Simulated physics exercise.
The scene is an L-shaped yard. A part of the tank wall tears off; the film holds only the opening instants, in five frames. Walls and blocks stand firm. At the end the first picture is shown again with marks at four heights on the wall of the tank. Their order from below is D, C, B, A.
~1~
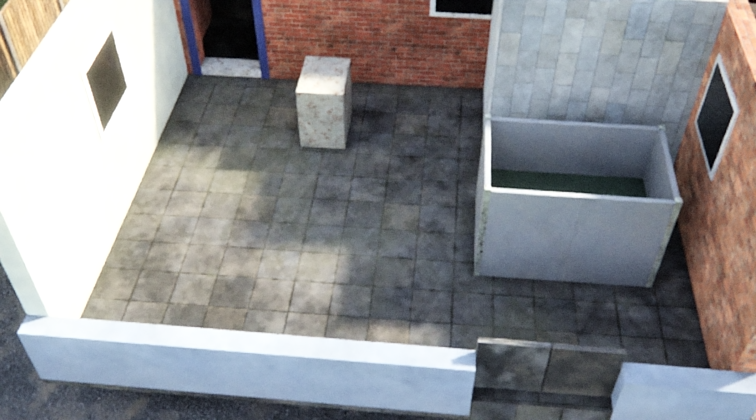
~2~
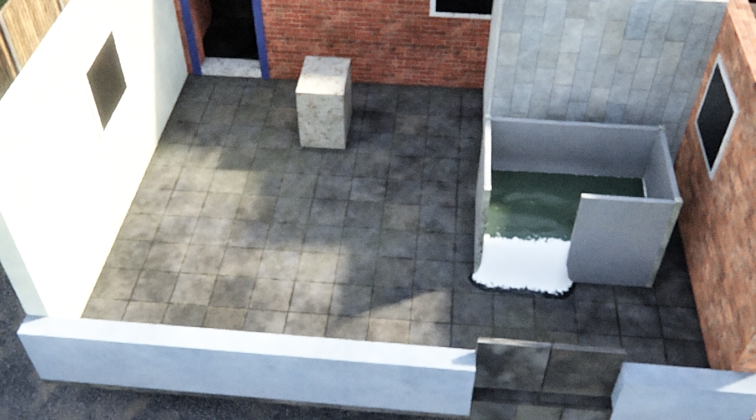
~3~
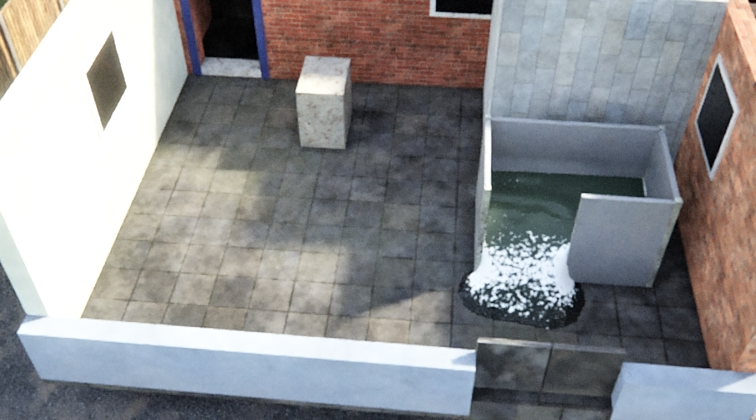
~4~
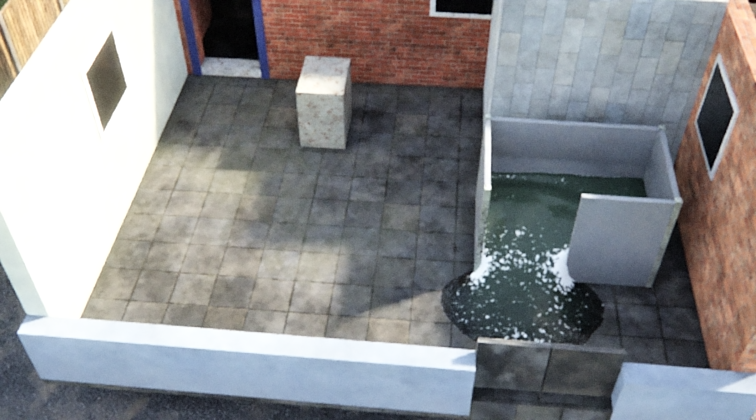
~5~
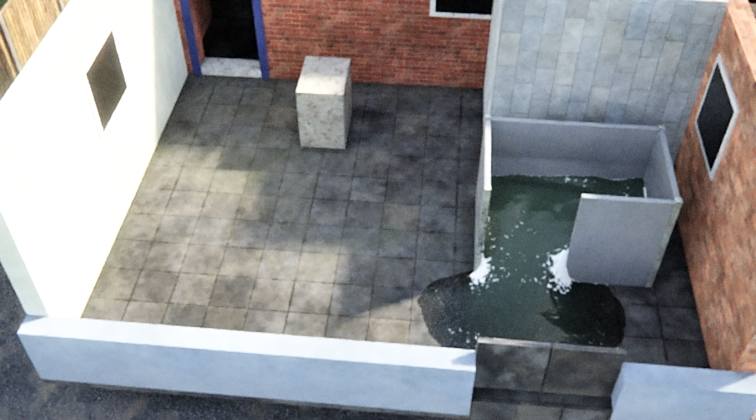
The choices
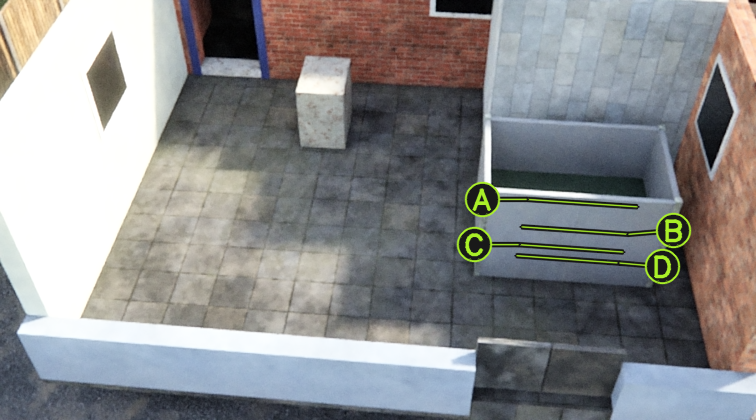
The footage shows a paved, walled yard with a blue-framed doorway and a pale block; part of a grey tank's front wall opens, and dark green water pours out with white foam, spreading across the nearby paving.
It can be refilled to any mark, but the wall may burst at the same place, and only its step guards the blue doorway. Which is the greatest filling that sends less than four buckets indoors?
Line B.
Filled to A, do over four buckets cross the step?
Yes.
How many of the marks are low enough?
Three.
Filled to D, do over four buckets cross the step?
No, that is safe.
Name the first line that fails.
That would be A.
On the marked copy, A at (581, 203); B at (574, 230); C at (570, 248); D at (567, 259); from the bottom up D, C, B, A.
For line A, about 13 bucketfuls get in.
For line B, a bucket or two gets in.
For line C, nothing gets over.
For line D, nothing gets over.
